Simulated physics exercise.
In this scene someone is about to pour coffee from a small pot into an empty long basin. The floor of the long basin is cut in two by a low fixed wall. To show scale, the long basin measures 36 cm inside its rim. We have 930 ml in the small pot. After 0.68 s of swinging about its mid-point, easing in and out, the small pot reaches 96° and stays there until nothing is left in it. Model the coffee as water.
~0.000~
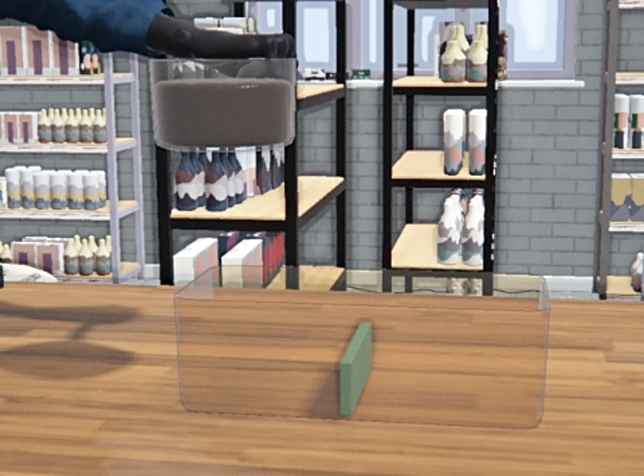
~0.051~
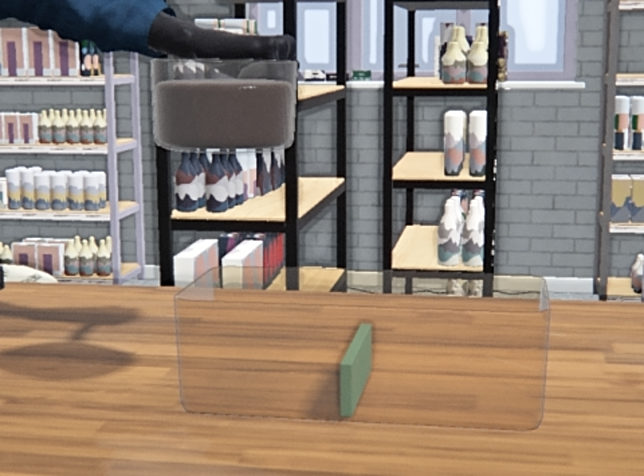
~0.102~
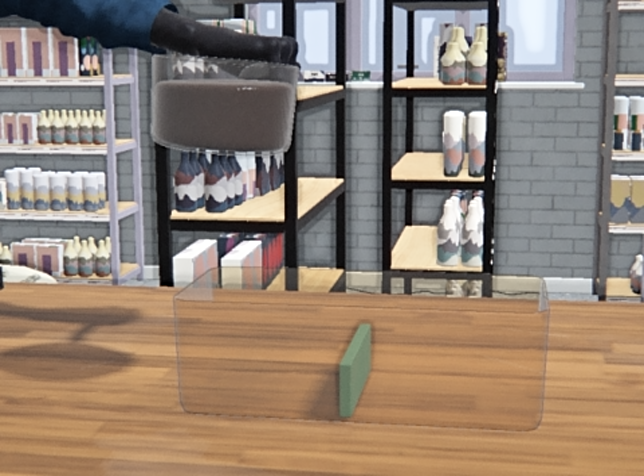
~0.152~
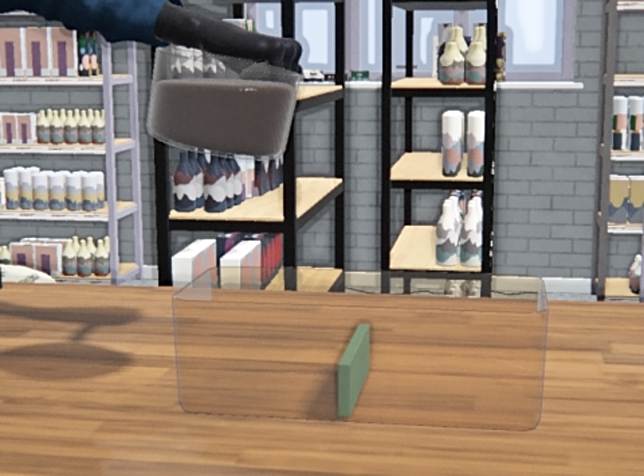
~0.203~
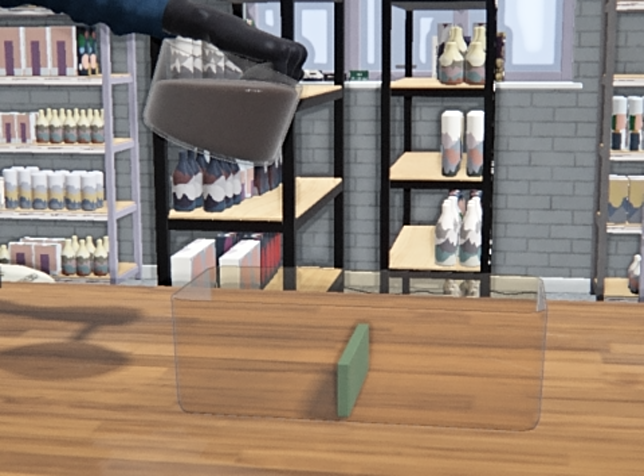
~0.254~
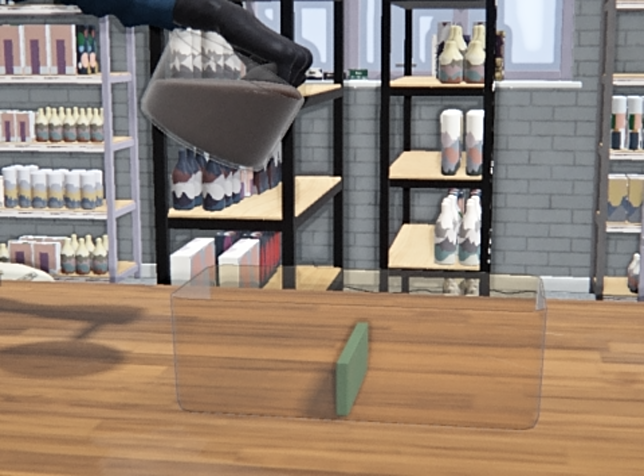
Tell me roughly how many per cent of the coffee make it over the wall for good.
Roughly 64 per cent make it over.
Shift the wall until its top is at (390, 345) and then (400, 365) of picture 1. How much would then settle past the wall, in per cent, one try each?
Some 20 in a hundred, then some 10 in a hundred.
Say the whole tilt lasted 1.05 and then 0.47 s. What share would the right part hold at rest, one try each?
65 in a hundred, followed by 60 in a hundred.
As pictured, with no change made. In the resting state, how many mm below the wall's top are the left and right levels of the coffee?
Left about 42 mm, while the right is about 34 mm.
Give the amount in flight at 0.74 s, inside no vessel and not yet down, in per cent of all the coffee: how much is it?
Near 14 in a hundred.
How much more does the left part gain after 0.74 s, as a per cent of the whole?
Close to 22% of the whole.
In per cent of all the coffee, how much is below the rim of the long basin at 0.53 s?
Some 10 per cent.
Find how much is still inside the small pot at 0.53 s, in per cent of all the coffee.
Roughly 46 %.
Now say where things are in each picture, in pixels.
Tilt 0°; pouring edge (293, 62); surface from (159, 83) to (292, 83); the long basin's rim runs from (194, 283) to (546, 294); the wall's top is at (356, 343), in the first frame.
Tilt 1°; pouring edge (294, 65); surface from (160, 83) to (293, 84), in the second frame.
Tilt 5°; pouring edge (296, 70); surface from (160, 83) to (293, 86), in the third frame.
Tilt 11°; pouring edge (298, 79); surface from (160, 83) to (295, 87), in the fourth frame.
Tilt 20°; pouring edge (300, 90); surface from (160, 83) to (298, 89), in the fifth frame.
Tilt 29°; pouring edge (301, 103); surface from (156, 84) to (295, 91); 1 per cent is over the edge, in the sixth frame.
Then, 0.53 s in, the tilt is 85° and 46 per cent is still to pour, 2 is left of the wall and 8 right of it.
Then, 0.74 s in, the tilt is 96° and 14 per cent is still to pour, 14 is left of the wall and 58 right of it.
Then, 0.95 s in, the tilt is 96° and 4 per cent is still to pour, 26 is left of the wall and 64 right of it.
Then, 1.18 s in, the tilt is 96° and 1 per cent is still to pour, 33 is left of the wall and 64 right of it.
Finally, 35 per cent lies left of the wall, 64 right of it and 1 outside.
